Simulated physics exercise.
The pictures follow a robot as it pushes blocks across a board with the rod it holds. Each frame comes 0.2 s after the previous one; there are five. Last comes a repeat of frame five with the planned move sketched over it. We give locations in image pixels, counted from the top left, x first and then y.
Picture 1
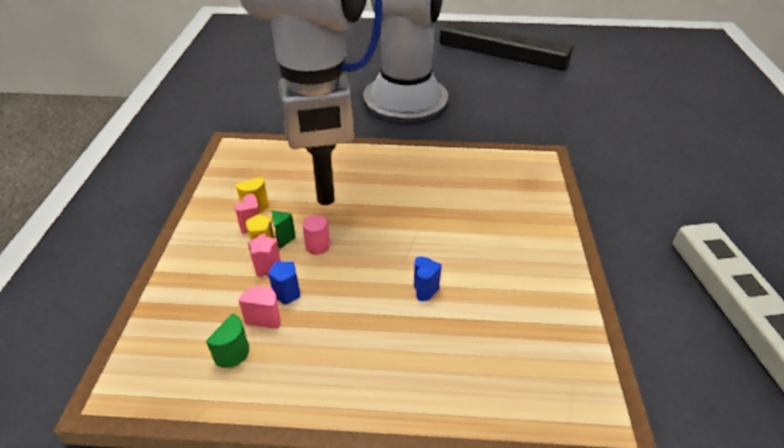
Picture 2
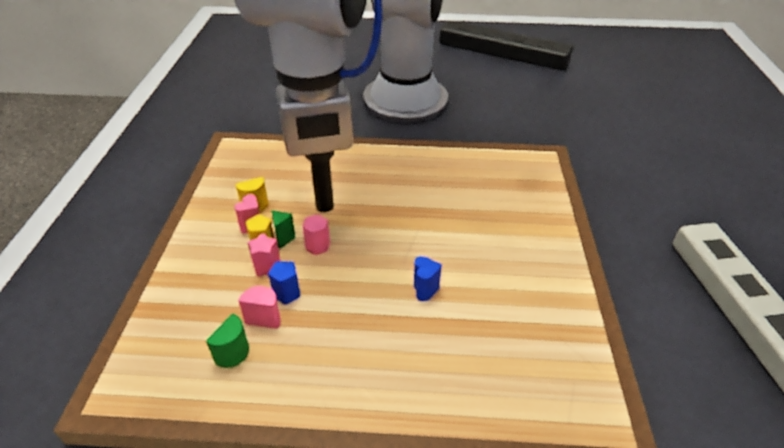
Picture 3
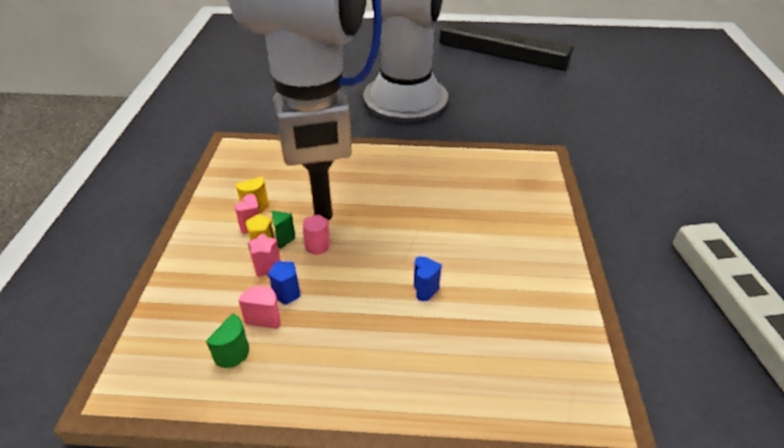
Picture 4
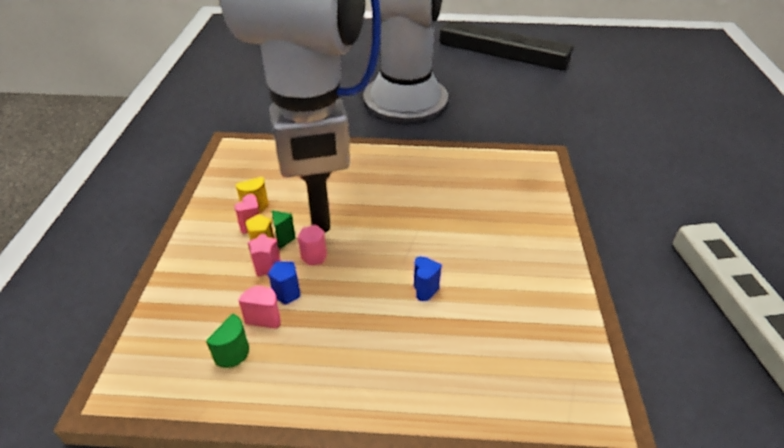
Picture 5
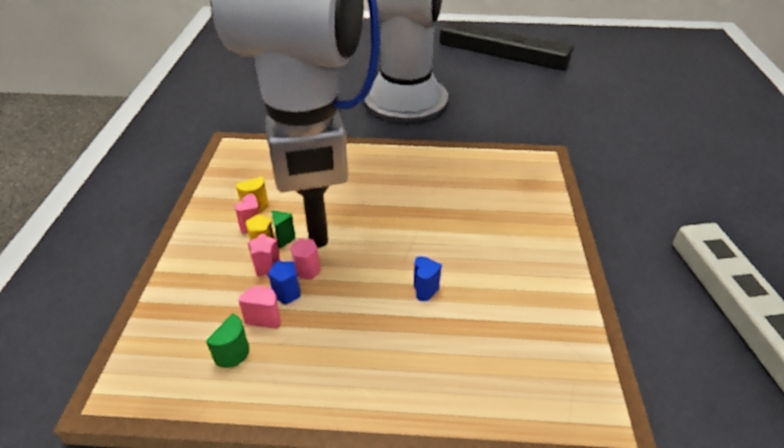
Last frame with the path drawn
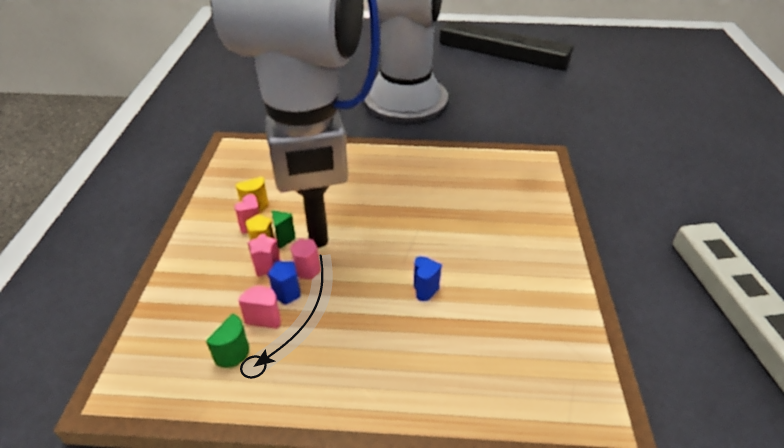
On a wooden board scattered with small colored blocks, a robot arm lowered its black rod toward the near side and nudged a pink block a short way toward the blue one beside the cluster.
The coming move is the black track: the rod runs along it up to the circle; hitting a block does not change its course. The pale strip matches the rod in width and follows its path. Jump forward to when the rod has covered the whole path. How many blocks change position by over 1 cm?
Answer: 2.
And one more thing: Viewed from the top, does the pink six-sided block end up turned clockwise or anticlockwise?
Its rotation is clockwise.
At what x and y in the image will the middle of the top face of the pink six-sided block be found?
Just about (295, 263).
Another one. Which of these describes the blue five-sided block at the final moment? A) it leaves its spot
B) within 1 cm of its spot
Choice A: It leaves its spot.
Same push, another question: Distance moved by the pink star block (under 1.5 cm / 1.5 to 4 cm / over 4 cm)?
Displaced less than 1.5 cm.
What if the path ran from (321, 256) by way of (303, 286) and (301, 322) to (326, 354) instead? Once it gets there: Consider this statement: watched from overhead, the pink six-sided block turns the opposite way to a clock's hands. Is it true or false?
Verdict: False.
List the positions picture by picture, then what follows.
In the first frame, rod's lower end (326, 200); green half-round block (227, 331); pink star block (261, 243); blue five-sided block (283, 270); pink six-sided block (315, 222).
In the second frame, rod (325, 207); blocks still.
In the third frame, rod (323, 216); blocks still.
In the fourth frame, rod (321, 227); pink six-sided block (311, 233).
In the fifth frame, rod (319, 241); green half-round block (227, 331); pink star block (261, 243); blue five-sided block (283, 270); pink six-sided block (304, 247).
Drawn move, from (321, 256) by way of (320, 292) and (298, 332) to (253, 367).
What follows on the original path. One third of the way, rod (318, 279); blue five-sided block (271, 275), turned 25° anticlockwise; pink six-sided block (295, 263), turned 90° clockwise.
Two thirds of the way, rod (295, 319); blue five-sided block (271, 275), turned 25° anticlockwise; pink six-sided block (295, 263), turned 90° clockwise.
At the end, rod (249, 353); green half-round block still; pink star block still; blue five-sided block (271, 275), turned 25° anticlockwise; pink six-sided block (295, 263), turned 90° clockwise.
